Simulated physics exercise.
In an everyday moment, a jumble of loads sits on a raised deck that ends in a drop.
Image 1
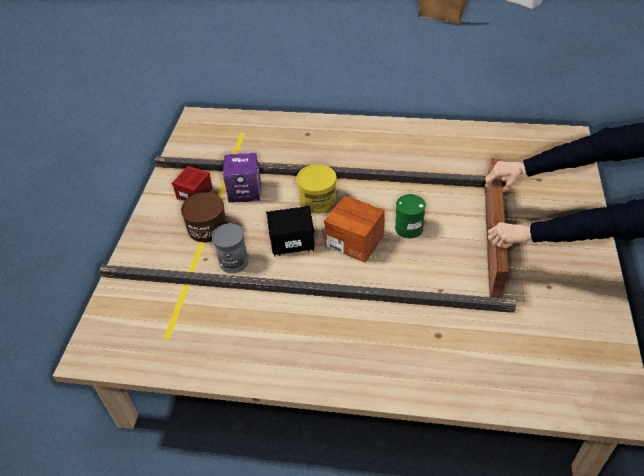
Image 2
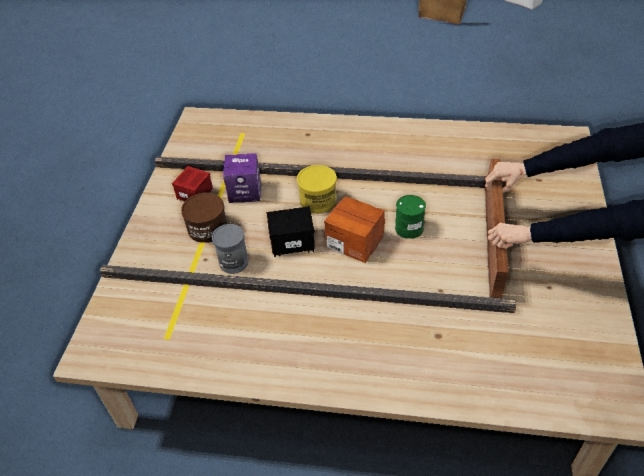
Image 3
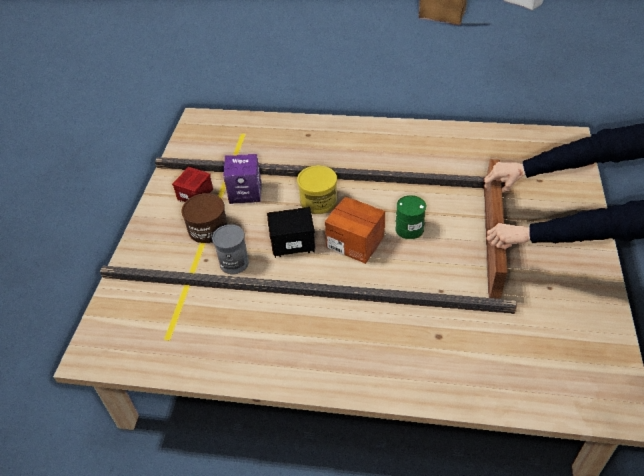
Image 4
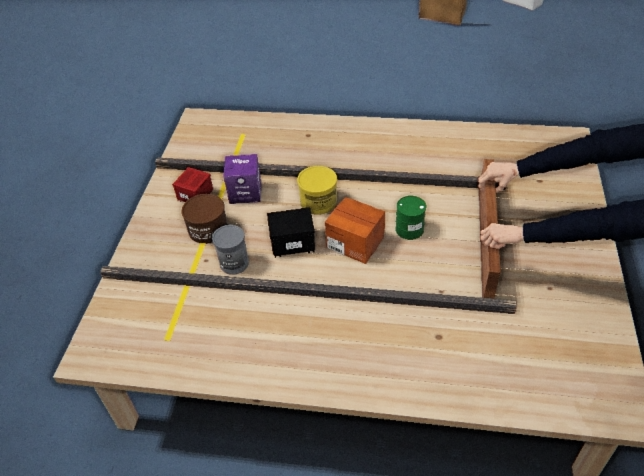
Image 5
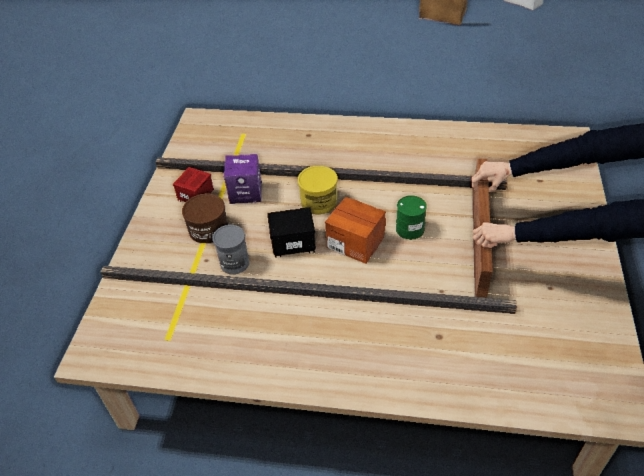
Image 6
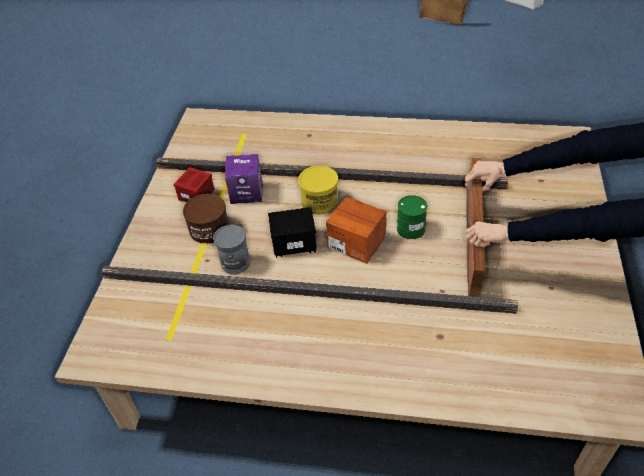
We see boxes and round containers in several colours between two dark rails on a wooden table crossed by yellow tape, while two hands at the right slide a brown plank slightly left, the items staying still.
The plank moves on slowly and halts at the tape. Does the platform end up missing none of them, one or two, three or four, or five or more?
Just one or two fall.
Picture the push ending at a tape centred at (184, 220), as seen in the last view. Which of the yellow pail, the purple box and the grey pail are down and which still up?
Looking at each: The yellow pail remains on top, the purple box goes off, the grey pail remains on top.
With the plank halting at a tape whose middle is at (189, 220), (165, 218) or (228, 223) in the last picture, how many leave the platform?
3, 4, 1.
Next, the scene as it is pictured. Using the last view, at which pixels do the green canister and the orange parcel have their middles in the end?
I'd say approximately (198, 205) and then (181, 227).
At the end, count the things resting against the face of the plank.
That comes to 4.
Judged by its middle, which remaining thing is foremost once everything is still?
That's the black tote.
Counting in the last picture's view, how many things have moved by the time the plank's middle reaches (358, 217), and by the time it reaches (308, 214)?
By then 3, and later 5.
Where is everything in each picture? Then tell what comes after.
Red tote (193, 186); brown pail (205, 218); purple box (242, 178); plank (495, 226); tape (210, 221), in the first frame.
Brown pail (205, 218); plank (495, 226), in the second frame.
Purple box (243, 179); orange parcel (355, 230), in the third frame.
Red tote (194, 187); grey pail (232, 250), in the fourth frame.
Brown pail (206, 219); green canister (411, 218), in the fifth frame.
Red tote (195, 187); brown pail (207, 219); purple box (244, 179); plank (475, 225); tape (212, 222), in the sixth frame.
Early on, none off yet; red tote at rest near (195, 187); brown pail at rest near (207, 219); purple box at rest near (244, 179).
A while later, none off yet; red tote travelled a little near (184, 186); brown pail travelled about its own width near (152, 215); purple box travelled about its own width near (217, 174).
Finally, the number that fall off is one or two; lost, brown pail and red tote.
